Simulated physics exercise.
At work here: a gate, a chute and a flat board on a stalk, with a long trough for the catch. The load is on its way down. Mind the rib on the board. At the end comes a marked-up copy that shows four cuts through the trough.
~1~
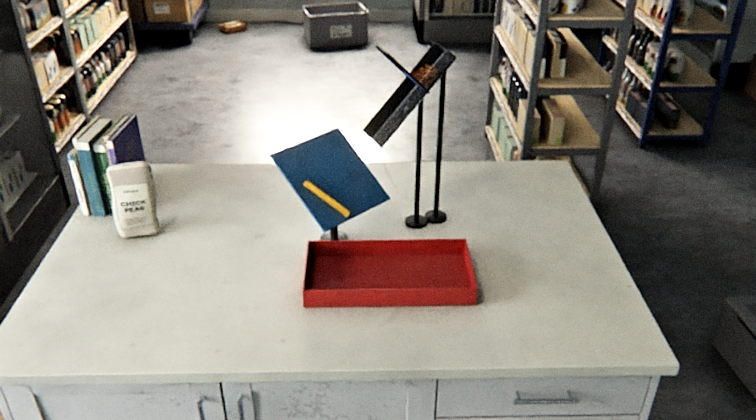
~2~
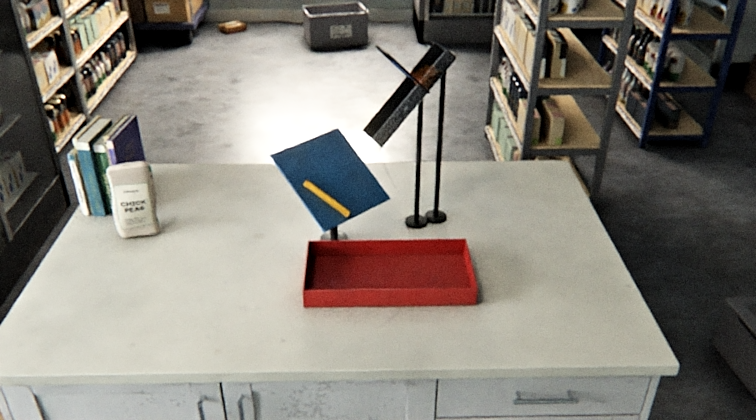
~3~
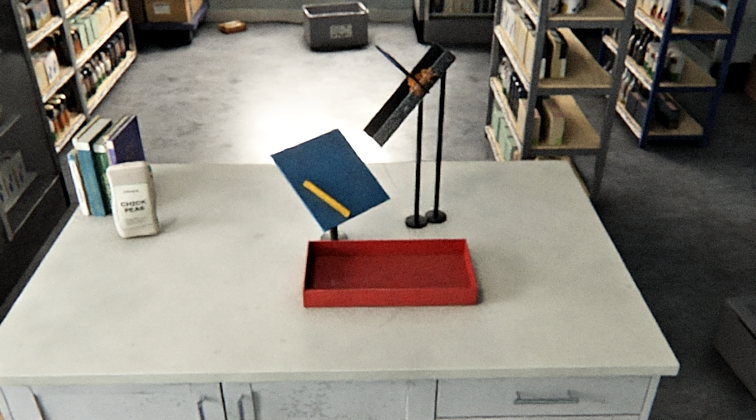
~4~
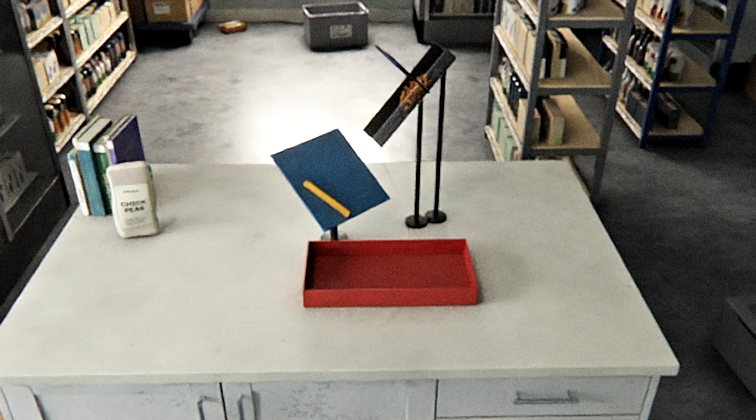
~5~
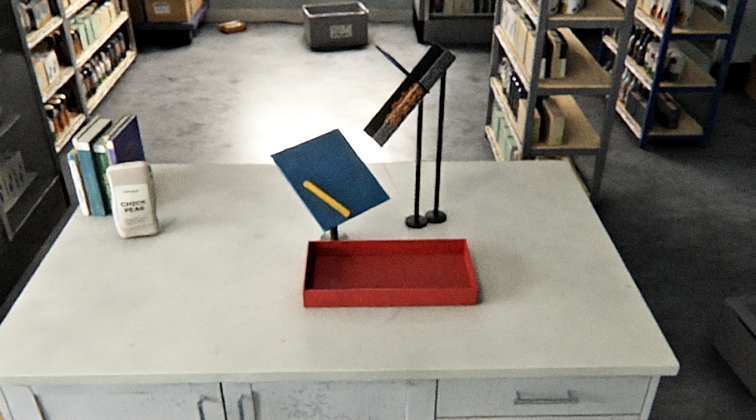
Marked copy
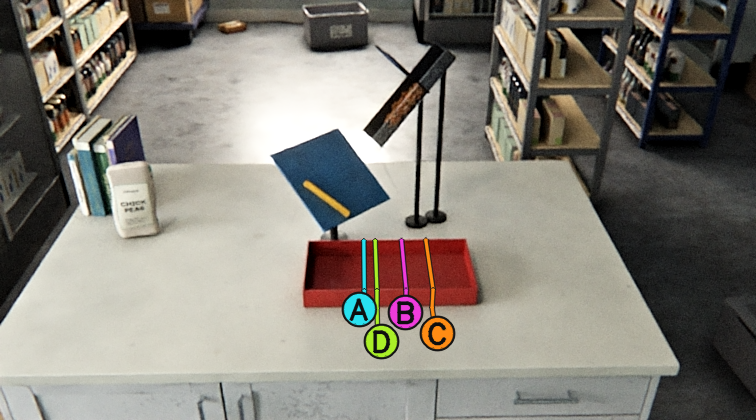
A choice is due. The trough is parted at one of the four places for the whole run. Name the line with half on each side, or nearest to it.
Line D.
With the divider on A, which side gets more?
The right side.
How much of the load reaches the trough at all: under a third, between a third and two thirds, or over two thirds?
It is over two thirds.
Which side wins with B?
More lands on the left.
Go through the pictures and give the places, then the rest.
Load behind the gate at (425, 76), cereal balls; lip of the chute at (377, 143), sloping fairly steeply, in the first frame.
Middle of the board at (332, 177), tilted fairly steeply; middle of its low edge at (359, 214); of its high edge at (305, 140), in the second frame.
Front corners of the trough at (303, 290) and (477, 288), empty; front of the load at (415, 93), in the third frame.
Middle of the load at (415, 89); its front at (405, 107), about a third of the way to the lip; rib from (306, 180) to (350, 212), in the fourth frame.
Middle of the load at (405, 102); its front at (390, 126), about two thirds of the way to the lip, in the fifth frame.
On the marked copy, line A crosses the front rim at (364, 290); line B crosses the front rim at (406, 289); line C crosses the front rim at (432, 289); line D crosses the front rim at (376, 289).
With A, of what is caught, a small part on the left of the divider, most on the right.
With B, of what is caught, nearly all on the left of the divider, a stray few on the right.
With C, of what is caught, nearly all on the left of the divider, a stray few on the right.
With D, of what is caught, about half on the left of the divider, about half on the right.
